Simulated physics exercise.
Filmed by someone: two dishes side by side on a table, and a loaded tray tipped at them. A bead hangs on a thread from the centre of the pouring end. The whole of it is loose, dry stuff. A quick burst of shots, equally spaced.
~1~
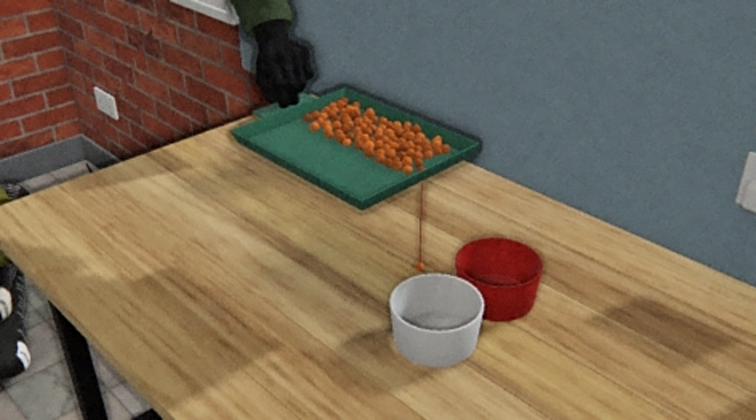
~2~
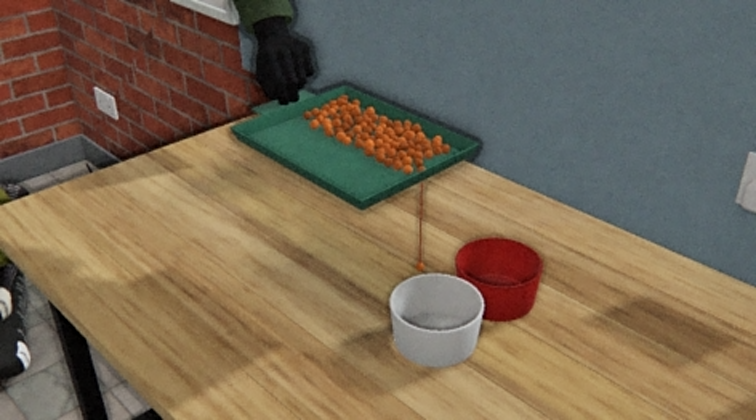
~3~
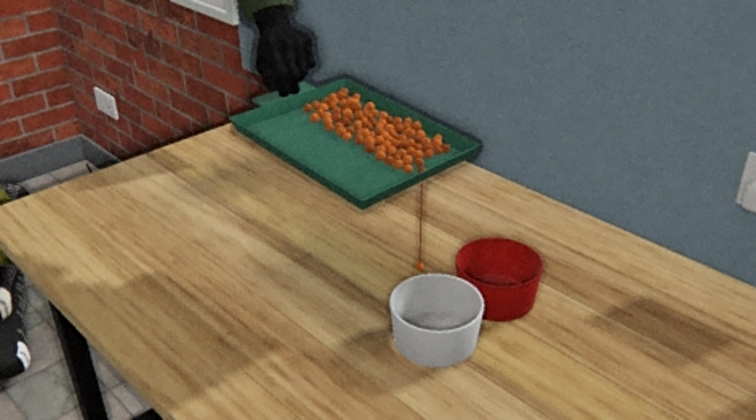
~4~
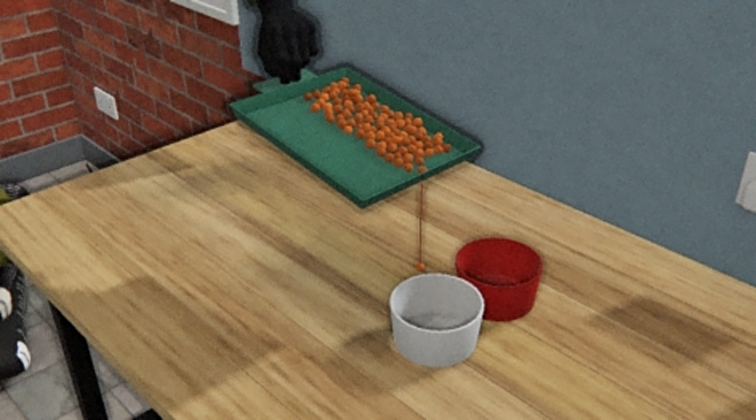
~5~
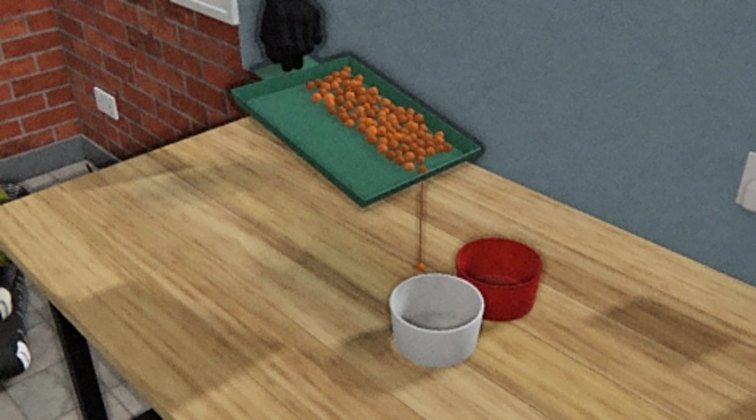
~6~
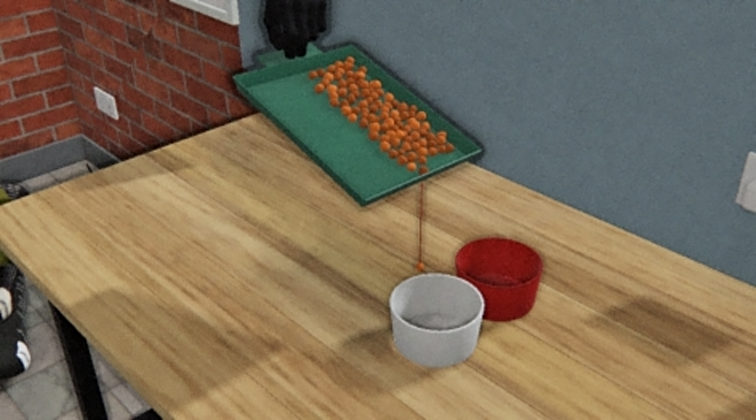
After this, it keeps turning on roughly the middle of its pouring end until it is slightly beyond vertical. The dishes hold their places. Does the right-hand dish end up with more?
Yes.
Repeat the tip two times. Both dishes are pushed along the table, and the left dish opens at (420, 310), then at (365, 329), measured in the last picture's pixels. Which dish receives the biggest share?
The first time the right-side one comes out ahead, then the right-side one the second time.
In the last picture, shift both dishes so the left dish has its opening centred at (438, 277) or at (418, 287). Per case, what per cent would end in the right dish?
The first try yields 20% and the second yields 40%.
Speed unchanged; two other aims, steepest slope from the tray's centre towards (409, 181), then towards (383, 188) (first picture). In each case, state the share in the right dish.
20 %, give or take, and then 0 %.
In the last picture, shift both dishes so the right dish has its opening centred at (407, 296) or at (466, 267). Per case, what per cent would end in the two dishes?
In order: 20 percent, then 80 percent.
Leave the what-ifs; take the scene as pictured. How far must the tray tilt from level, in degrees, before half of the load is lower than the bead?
The angle is around 95°.
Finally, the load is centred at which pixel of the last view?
Near (490, 302).
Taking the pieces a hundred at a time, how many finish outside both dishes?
My guess is about 10 percent.
Just after the last frame, tray tipped steeply; almost all on the tray; just a few in the air.
A moment on, tray tipped right over; roughly a quarter on the tray; roughly a quarter in the left dish; roughly a third in the right dish; just a few outside both; roughly a quarter in the air.
Further on, tray tipped past a quarter turn; roughly a third in the left dish; roughly two thirds in the right dish; about a tenth outside both.
When it is over, tray tipped past a quarter turn; roughly a third in the left dish; roughly two thirds in the right dish; about a tenth outside both.
